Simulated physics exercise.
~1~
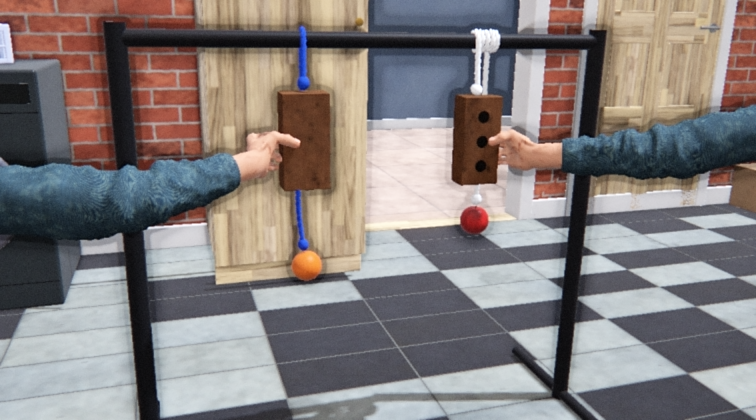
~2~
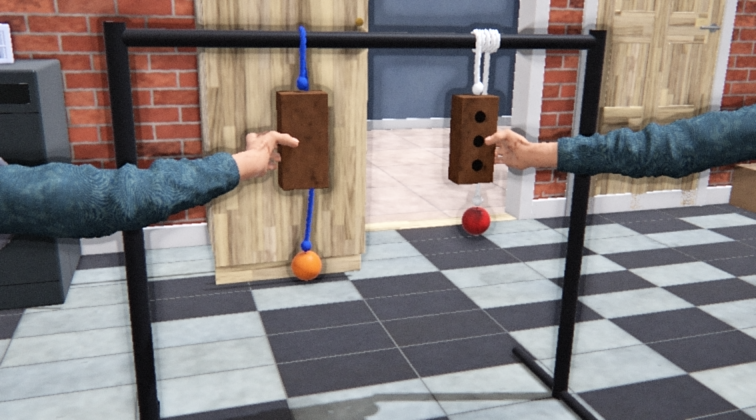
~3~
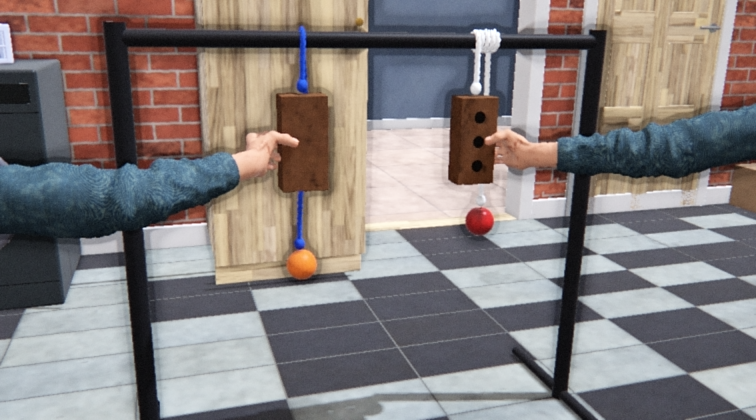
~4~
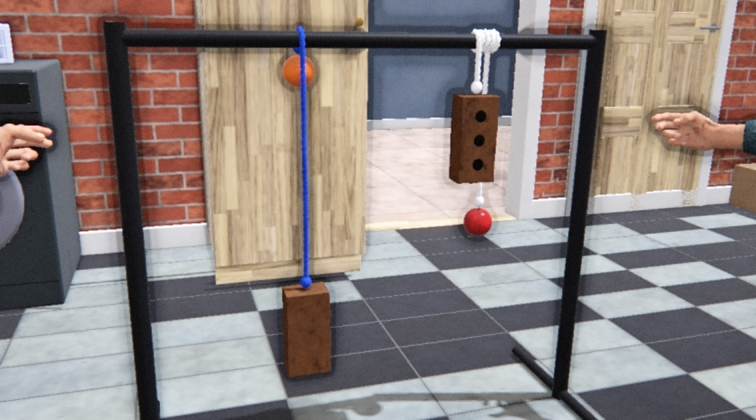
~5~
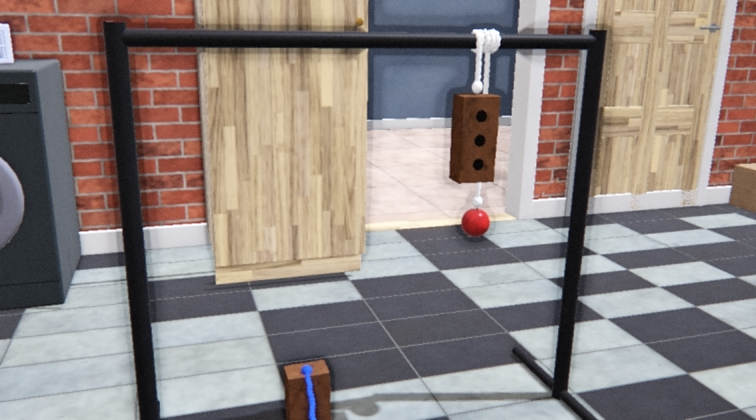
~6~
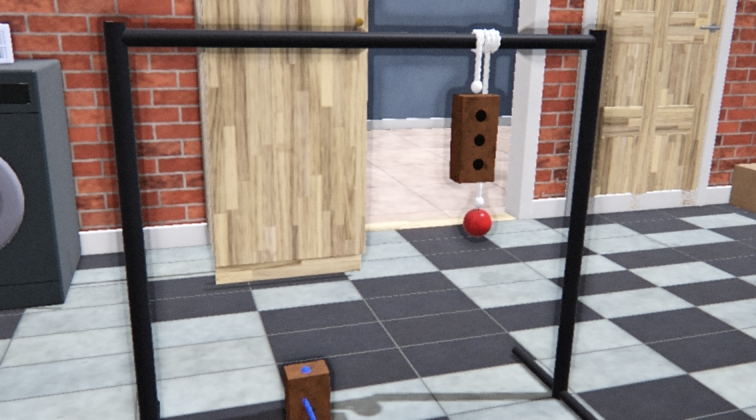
In a room with brick walls and a checkered floor, two hands hold a pair of brown bricks beneath a black rail. The left brick is tied to a blue rope draped over the rail, with an orange ball below, while the right brick hangs from white rope wound around the rail, above a red ball. The hands let go and draw back. The left brick drops, pulling the blue rope over the rail and the orange ball up to it. The brick lands on the floor with the rope slumping onto it, while the right brick stays hanging.
